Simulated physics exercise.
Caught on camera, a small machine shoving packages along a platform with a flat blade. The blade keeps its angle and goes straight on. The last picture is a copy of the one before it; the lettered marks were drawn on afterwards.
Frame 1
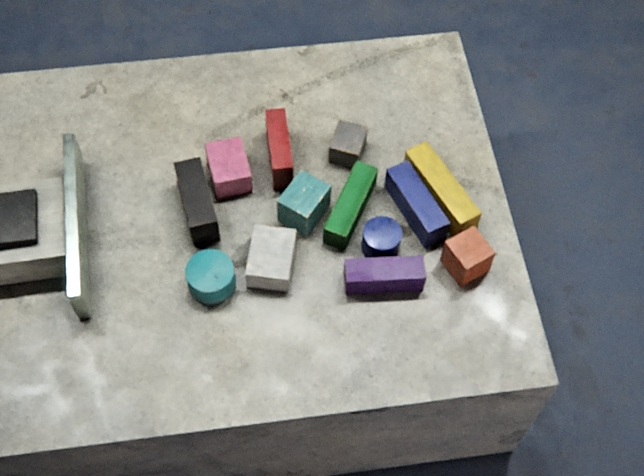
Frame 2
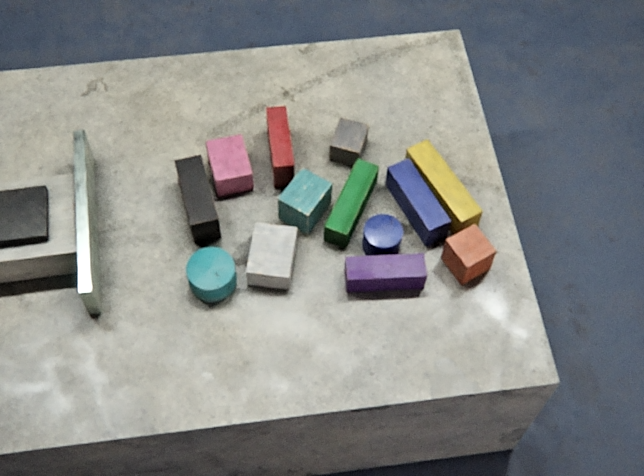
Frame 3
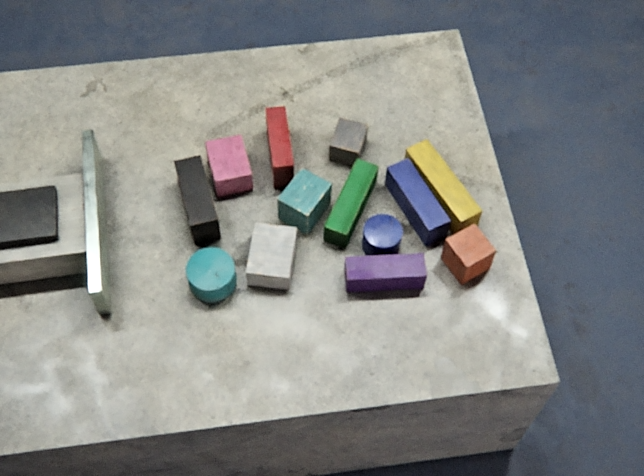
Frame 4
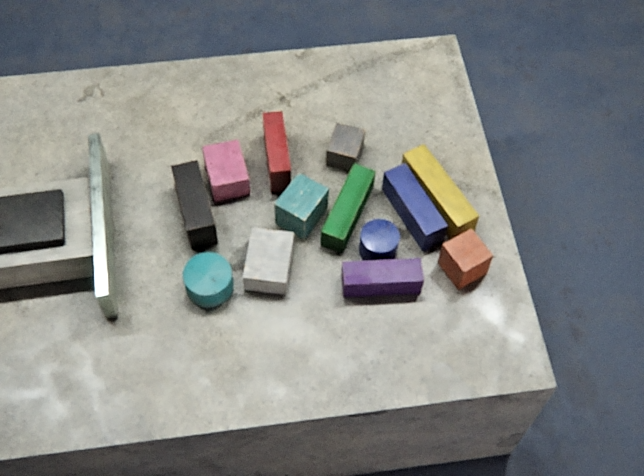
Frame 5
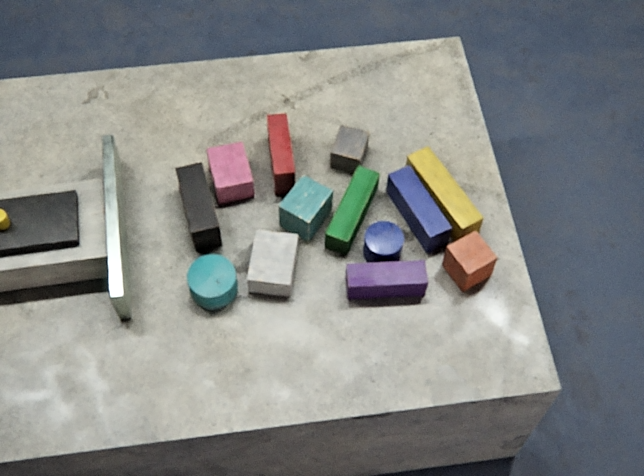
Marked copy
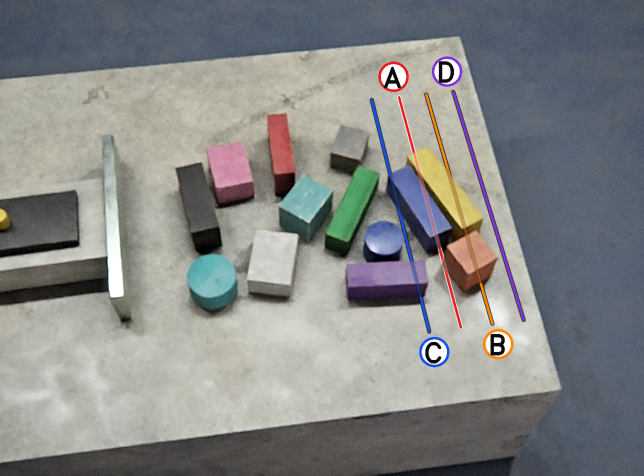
A pale, marble-like stone platform with a blue floor beyond it is seen from above at an angle, the view shifting very slightly. Black, pink, red, turquoise, grey, white, green, blue, yellow, purple and orange blocks sit scattered right of centre, with turquoise and blue round pieces among them. From the left, a machine with a flat upright blade slides slowly rightward, touching none of them, its dark top and finally a yellow knob coming into view.
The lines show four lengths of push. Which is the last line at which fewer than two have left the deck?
It can go as far as C.
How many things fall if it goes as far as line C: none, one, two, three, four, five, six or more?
By then, one.
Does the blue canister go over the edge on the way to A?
By then, no.
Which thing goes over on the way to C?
It is the yellow bar.
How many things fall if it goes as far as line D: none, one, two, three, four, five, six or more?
By then, six or more.
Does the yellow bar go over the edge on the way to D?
Yes.
On the marked copy, A at (428, 204); B at (457, 201); C at (398, 207); D at (486, 197).
Taking C. A third of the way, robot (147, 209); turquoise canister (258, 283); red bar (290, 152).
Two thirds of the way, robot (252, 198); yellow bar (451, 193); blue bar (431, 206).
When it is over, robot (330, 189); yellow bar over the edge; blue bar (499, 199); one fallen.
As for the rest, A drops two; B drops four; D drops seven.
